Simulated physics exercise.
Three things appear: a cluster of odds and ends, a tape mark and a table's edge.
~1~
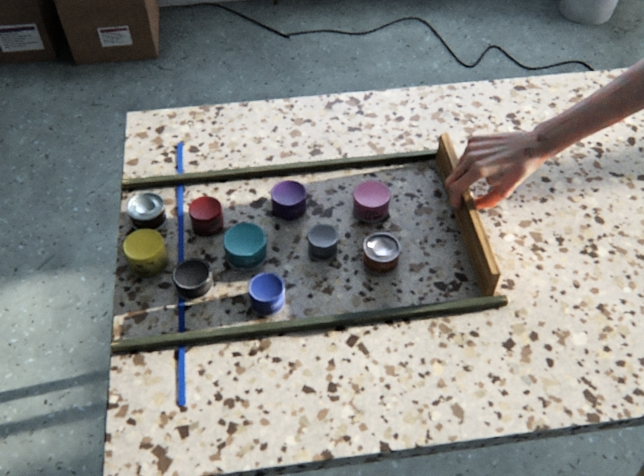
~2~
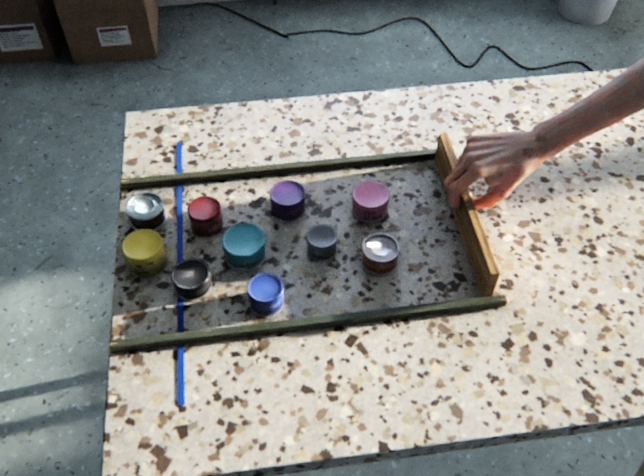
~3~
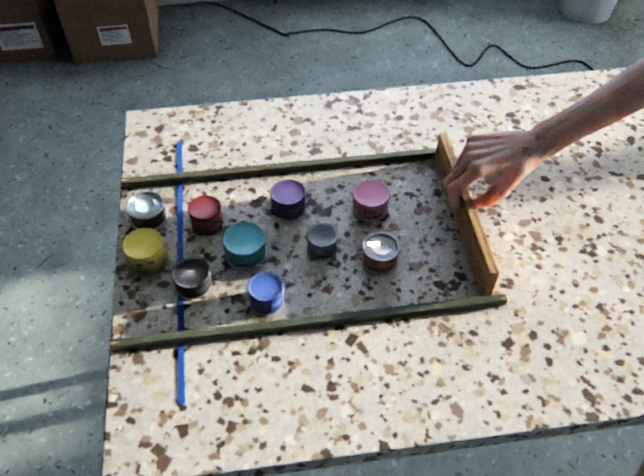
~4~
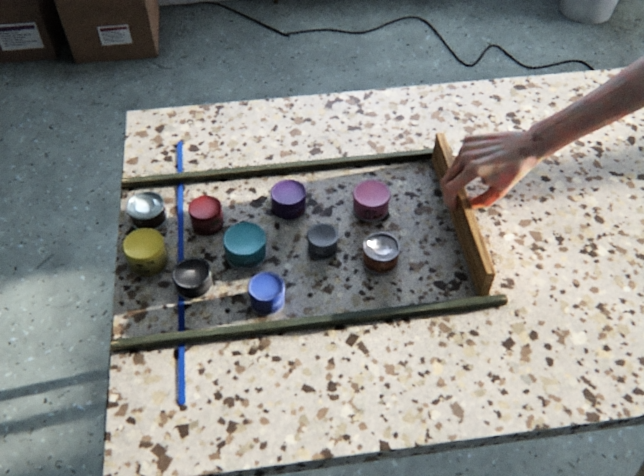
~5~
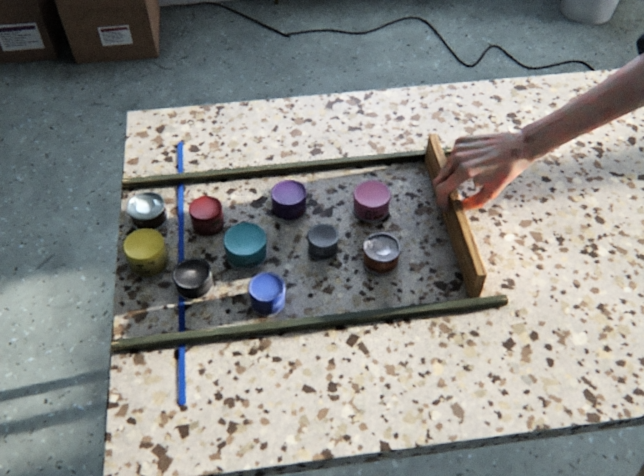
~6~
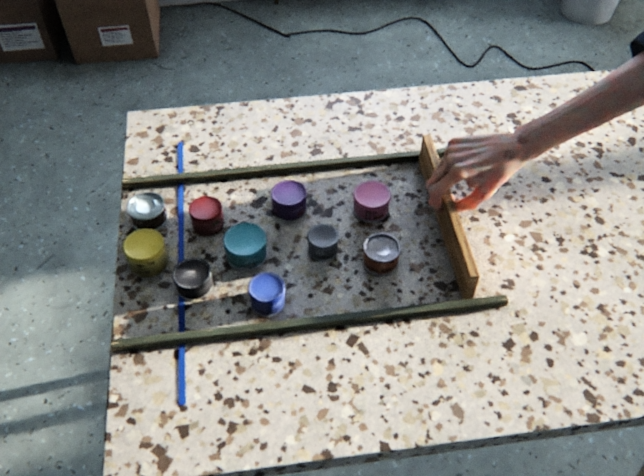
A hand slides a wooden board slightly left toward a group of colourful round containers.
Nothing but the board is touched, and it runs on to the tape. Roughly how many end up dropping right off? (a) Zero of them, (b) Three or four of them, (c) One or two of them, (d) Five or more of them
c.
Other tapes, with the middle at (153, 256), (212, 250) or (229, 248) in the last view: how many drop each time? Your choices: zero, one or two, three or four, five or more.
Going through the three places in order, the answers are five or more; zero; none.
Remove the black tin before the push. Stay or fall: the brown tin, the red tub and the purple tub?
In that case the brown tin goes off the edge, the red tub stays where it is, the purple tub stays where it is.
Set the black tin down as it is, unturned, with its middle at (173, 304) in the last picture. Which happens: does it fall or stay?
From that start the object is safe.
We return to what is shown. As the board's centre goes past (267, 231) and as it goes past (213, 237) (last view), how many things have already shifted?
Respectively 6 and 10.
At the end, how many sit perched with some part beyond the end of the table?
Overhang count: 3.
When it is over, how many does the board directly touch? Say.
At rest, 5 are in contact.
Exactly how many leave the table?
2.
A little later, none off yet; brown tin at rest near (148, 212); yellow tub at rest near (146, 253); black tin at rest near (193, 279).
When it is over, the number that fall off is one or two; down, yellow tub and brown tin.
